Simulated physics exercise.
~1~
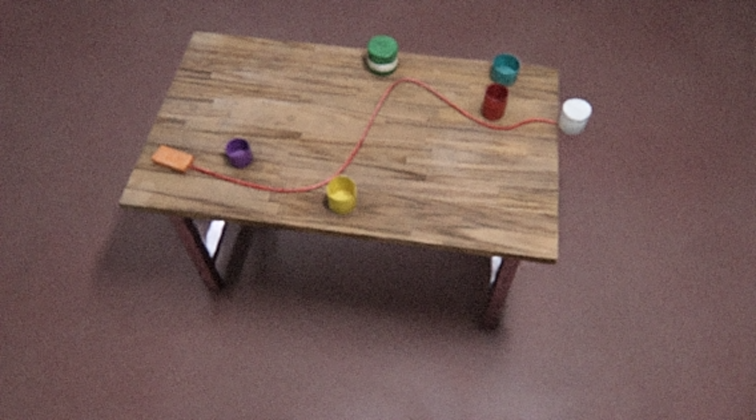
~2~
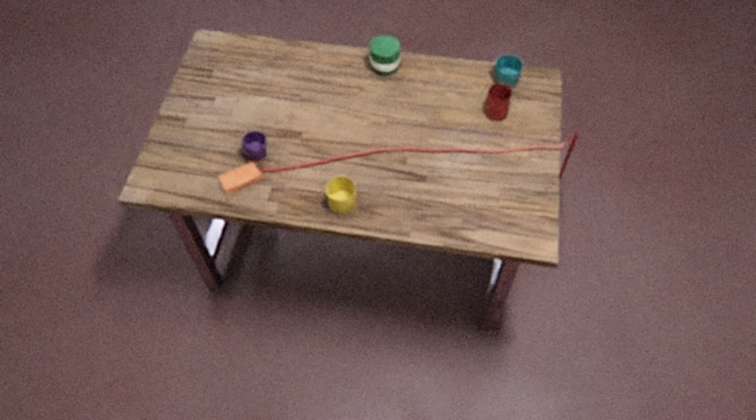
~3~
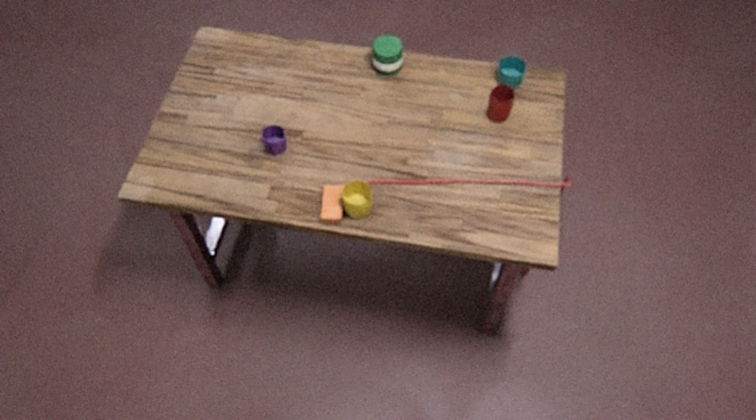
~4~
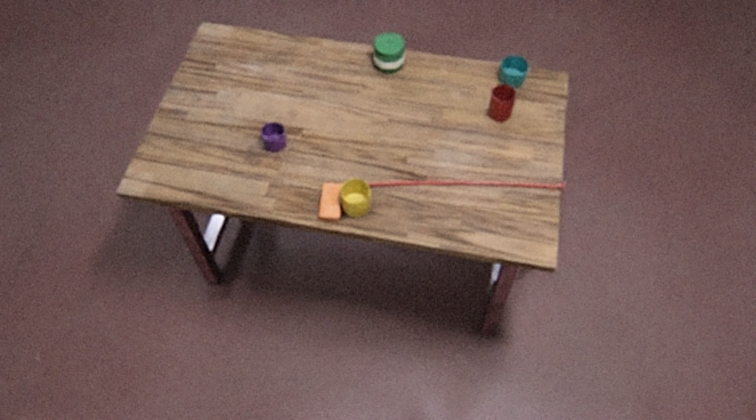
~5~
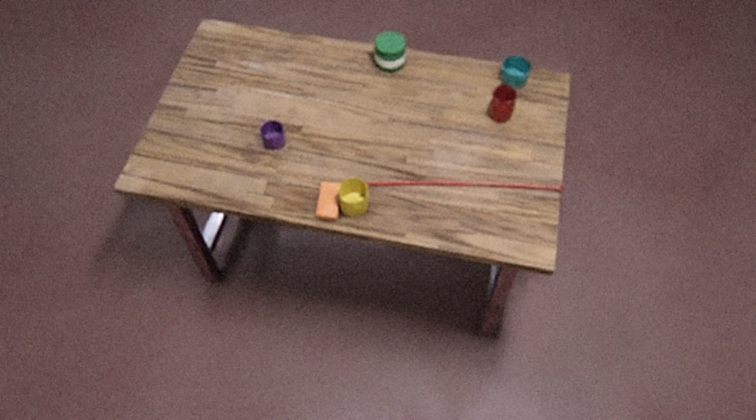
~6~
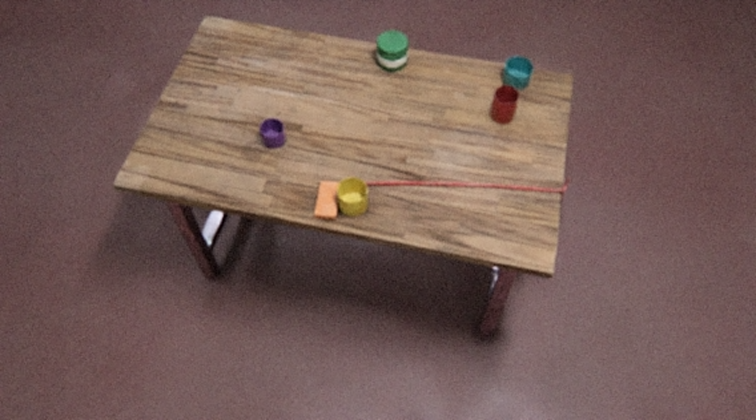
A wooden table held several colorful cups, a green tin and an orange phone tied by a red cable to a white speaker, which dropped off the right side, dragging the phone right, nudging the purple cup, until it rested against the yellow cup.
